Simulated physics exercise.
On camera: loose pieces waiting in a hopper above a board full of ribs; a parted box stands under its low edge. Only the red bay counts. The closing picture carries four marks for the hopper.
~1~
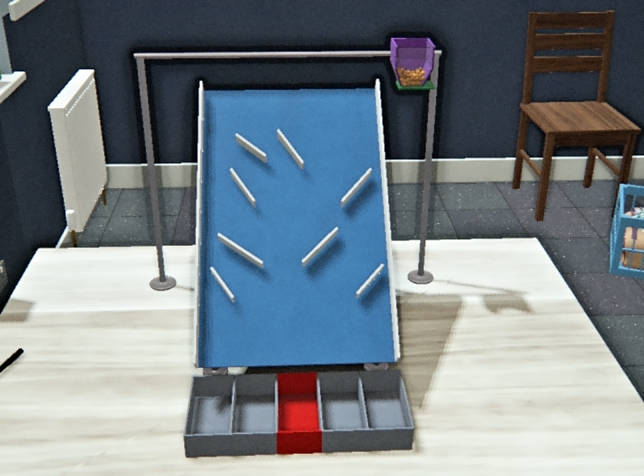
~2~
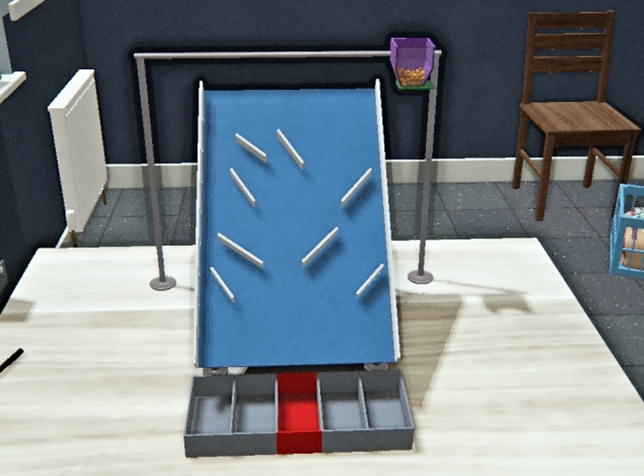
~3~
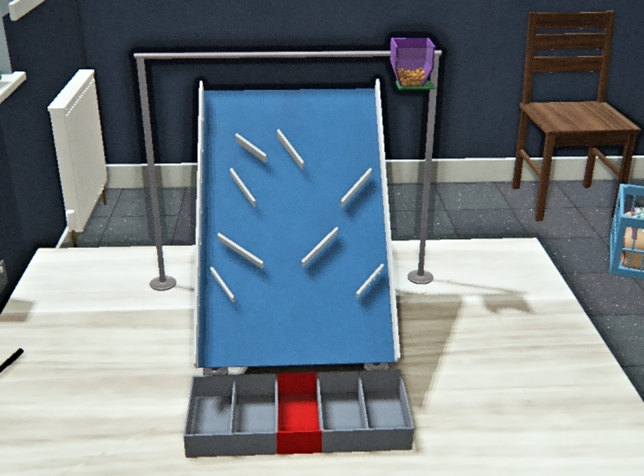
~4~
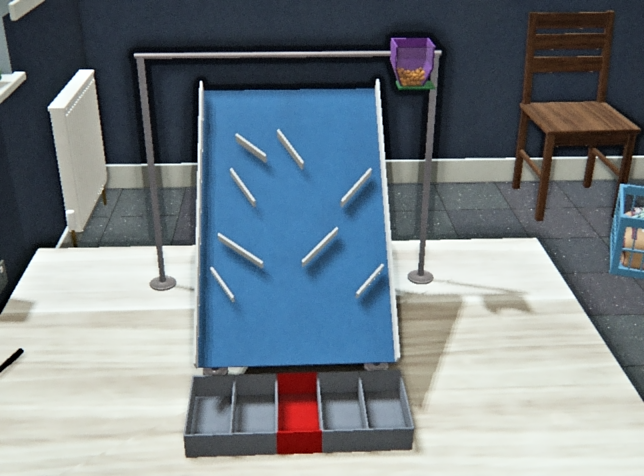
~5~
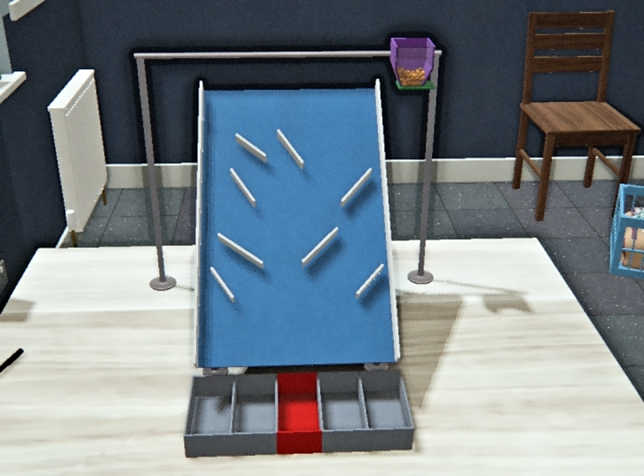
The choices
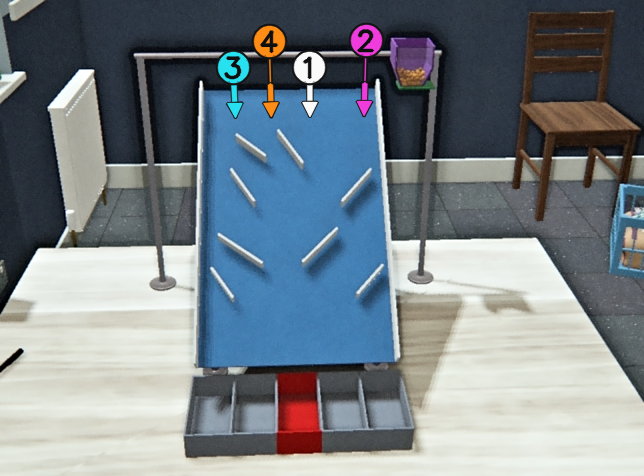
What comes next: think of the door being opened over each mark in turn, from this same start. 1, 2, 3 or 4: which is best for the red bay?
I would pick mark 4.
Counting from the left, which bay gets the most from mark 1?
The second from the left.
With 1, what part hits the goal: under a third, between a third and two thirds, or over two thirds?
Under a third.
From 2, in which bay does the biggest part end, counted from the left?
The second.
On the marked copy, mark 1 meets the board at (310, 111); mark 2 meets the board at (364, 110); mark 3 meets the board at (235, 112); mark 4 meets the board at (271, 111).
If 1 is chosen, a small part in the red bay, most in other bays, a stray few outside the box.
If 2 is chosen, about a quarter in the red bay, most in other bays, a stray few outside the box.
If 3 is chosen, about a quarter in the red bay, most in other bays, a stray few outside the box.
If 4 is chosen, about half in the red bay, about half in other bays, a stray few outside the box.
